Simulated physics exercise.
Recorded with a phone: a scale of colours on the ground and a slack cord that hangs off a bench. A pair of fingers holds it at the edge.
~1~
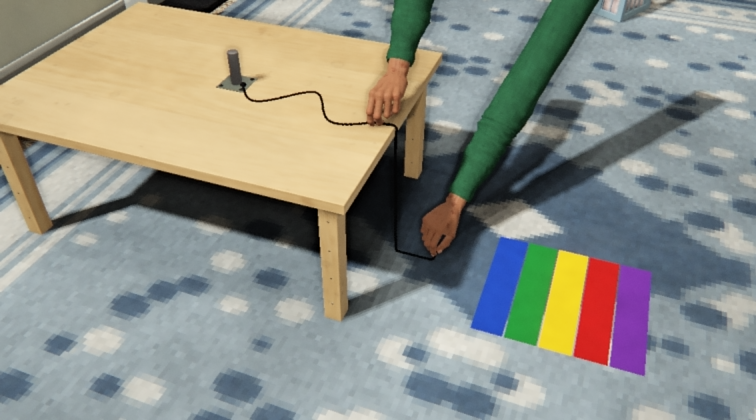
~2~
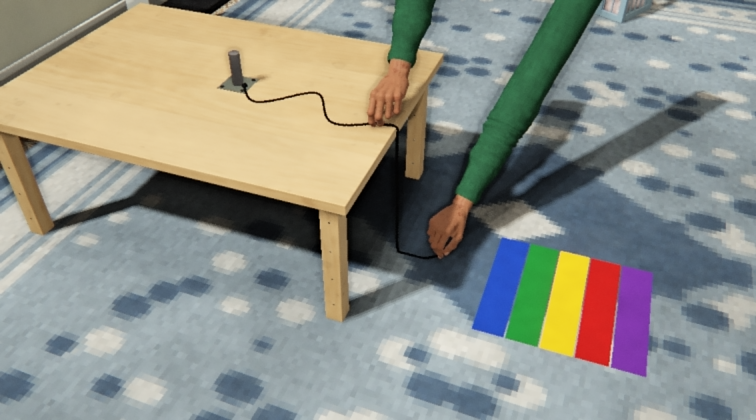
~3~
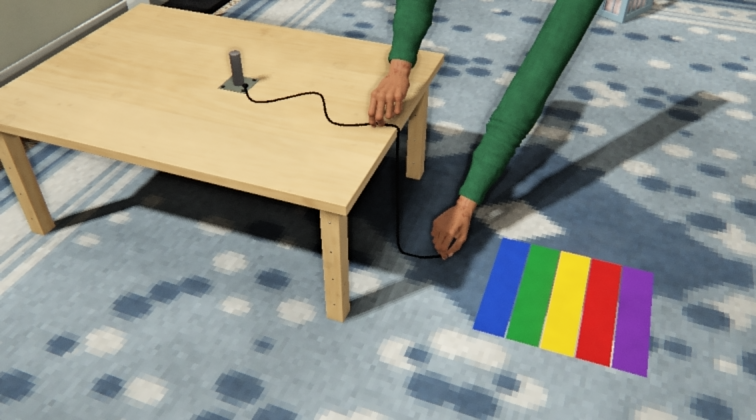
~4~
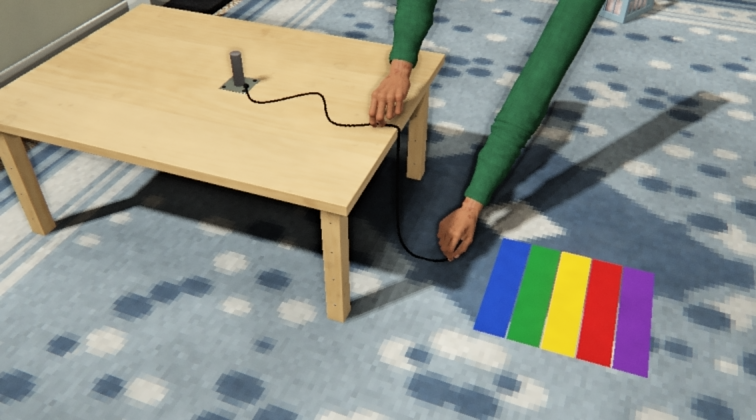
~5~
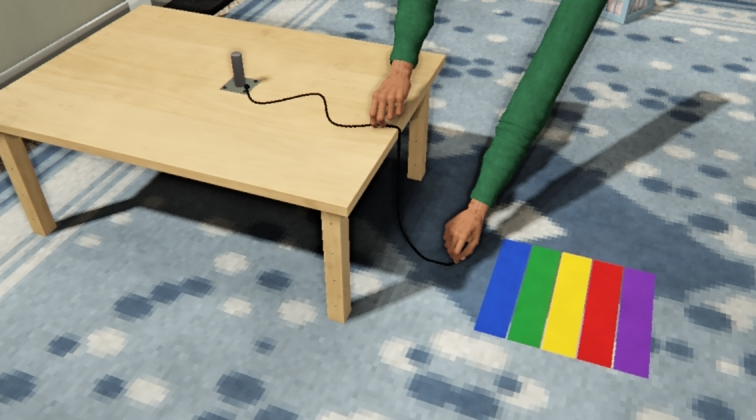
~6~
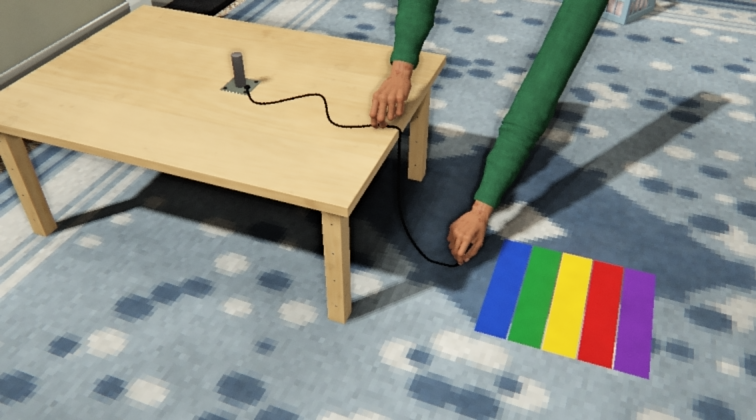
A pale wooden table stands on a blue and white patterned carpet, seen from above at an angle. A black cord runs from a small dark post on the tabletop, under one green-sleeved hand at the edge, down to another hand beside blue, green, yellow, red and purple stripes. The lower hand shifts slightly right, drawing the hanging cord into a smoother curve, while the upper hand and view stay nearly still.
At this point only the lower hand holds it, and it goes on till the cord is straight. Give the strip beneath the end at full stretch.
Red strip.
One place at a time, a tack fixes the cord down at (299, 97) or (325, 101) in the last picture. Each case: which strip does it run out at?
First try yellow, second try yellow.
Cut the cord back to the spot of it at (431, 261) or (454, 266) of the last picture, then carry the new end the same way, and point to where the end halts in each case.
(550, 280) and (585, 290).
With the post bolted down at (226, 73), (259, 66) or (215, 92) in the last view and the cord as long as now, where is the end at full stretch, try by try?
Near (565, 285), (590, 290) and (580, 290).
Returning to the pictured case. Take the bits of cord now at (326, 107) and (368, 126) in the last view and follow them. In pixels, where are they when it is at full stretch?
They end up at (358, 115) and (419, 143).
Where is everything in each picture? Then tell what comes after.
End (436, 252); blue (492, 314); green (525, 323); yellow (558, 332); red (593, 341); purple (629, 351), in the first frame.
End (443, 254); cord through (250, 99) (316, 93) (337, 124) (397, 137) (397, 193) (397, 245), in the second frame.
End (447, 255), in the third frame.
End (453, 257); cord through (251, 99) (317, 94) (339, 125) (398, 138) (397, 193) (404, 246), in the fourth frame.
End (459, 259), in the fifth frame.
End (463, 260); cord through (252, 101) (319, 95) (340, 126) (399, 139) (399, 195) (417, 248), in the sixth frame.
Soon after, end near (547, 281); over green.
Then, end near (582, 290); over yellow.
At full stretch, end near (605, 296); over red. It gets as far as the red strip.
